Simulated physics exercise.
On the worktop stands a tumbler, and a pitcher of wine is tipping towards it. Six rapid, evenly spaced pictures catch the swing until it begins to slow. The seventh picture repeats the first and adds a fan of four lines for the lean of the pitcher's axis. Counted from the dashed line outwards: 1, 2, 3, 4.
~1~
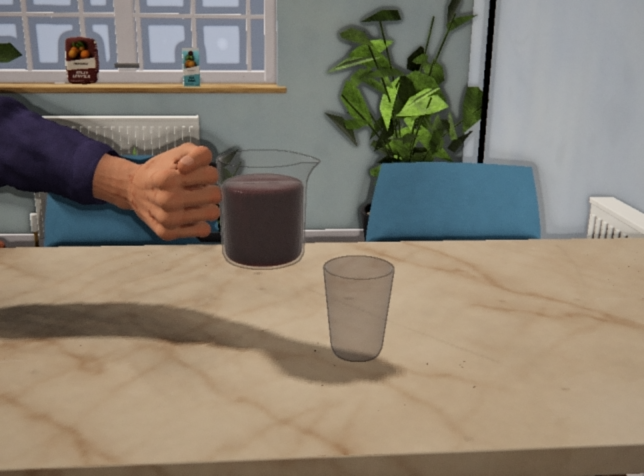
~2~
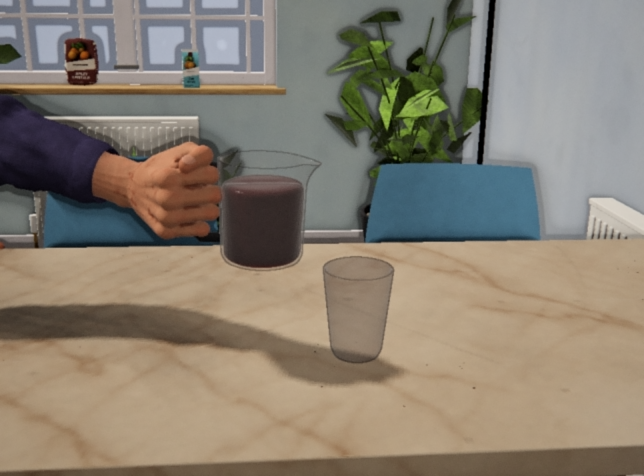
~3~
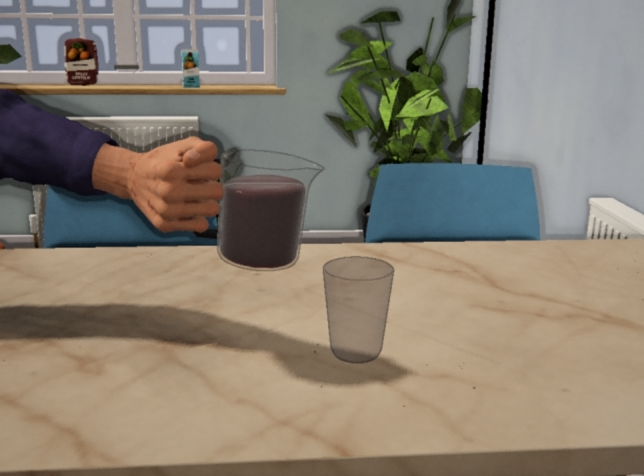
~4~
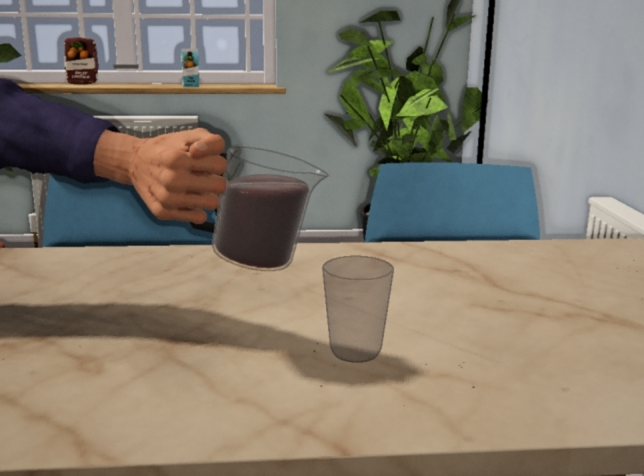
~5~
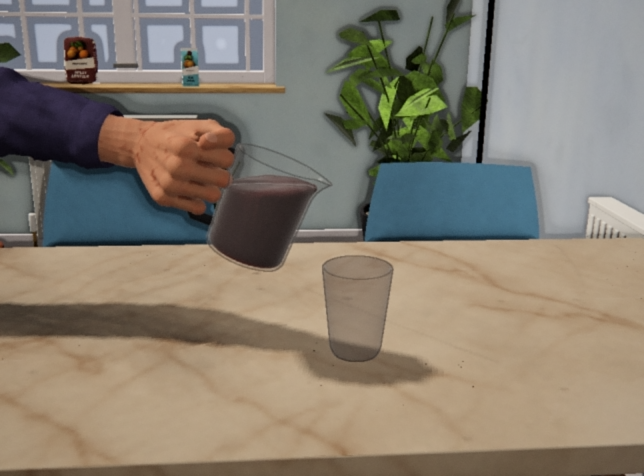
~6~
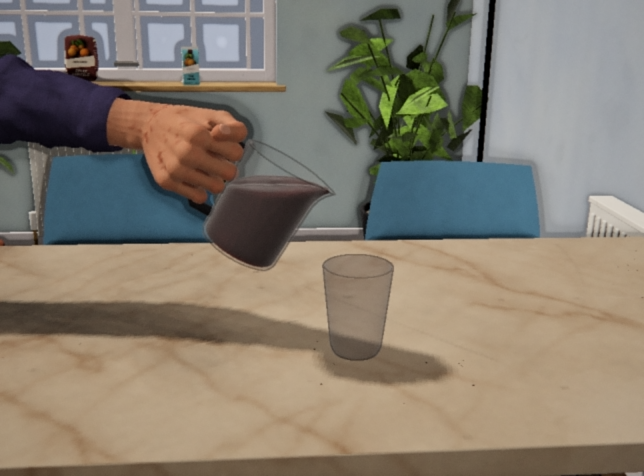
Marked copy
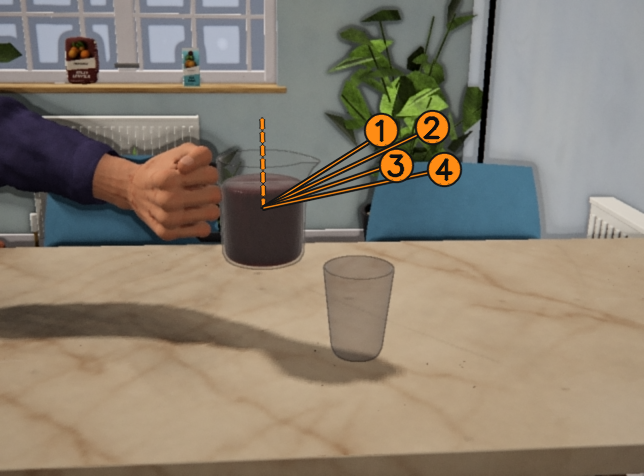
At a marble-patterned table, a hand holding a clear jug of dark liquid gradually tilts it rightward beside an empty glass.
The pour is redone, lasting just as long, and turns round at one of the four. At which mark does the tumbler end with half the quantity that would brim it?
Take 1.
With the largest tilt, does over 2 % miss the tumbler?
Yes.
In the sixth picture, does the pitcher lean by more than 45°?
No, it does not.
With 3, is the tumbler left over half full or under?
Over half.
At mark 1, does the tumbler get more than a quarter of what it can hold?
Yes.
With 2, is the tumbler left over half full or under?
Over half.
On the marked copy, 1 at (368, 142); 2 at (417, 134); 3 at (379, 168); 4 at (428, 172).
If 1 is chosen, the tumbler ends with about 48 % of what it can hold.
If 2 is chosen, the tumbler ends with about 66 % of what it can hold.
If 3 is chosen, the tumbler ends with about 80 % of what it can hold; 5 % of the wine is spilt.
If 4 is chosen, the tumbler ends with about 80 % of what it can hold; 16 % of the wine is spilt.
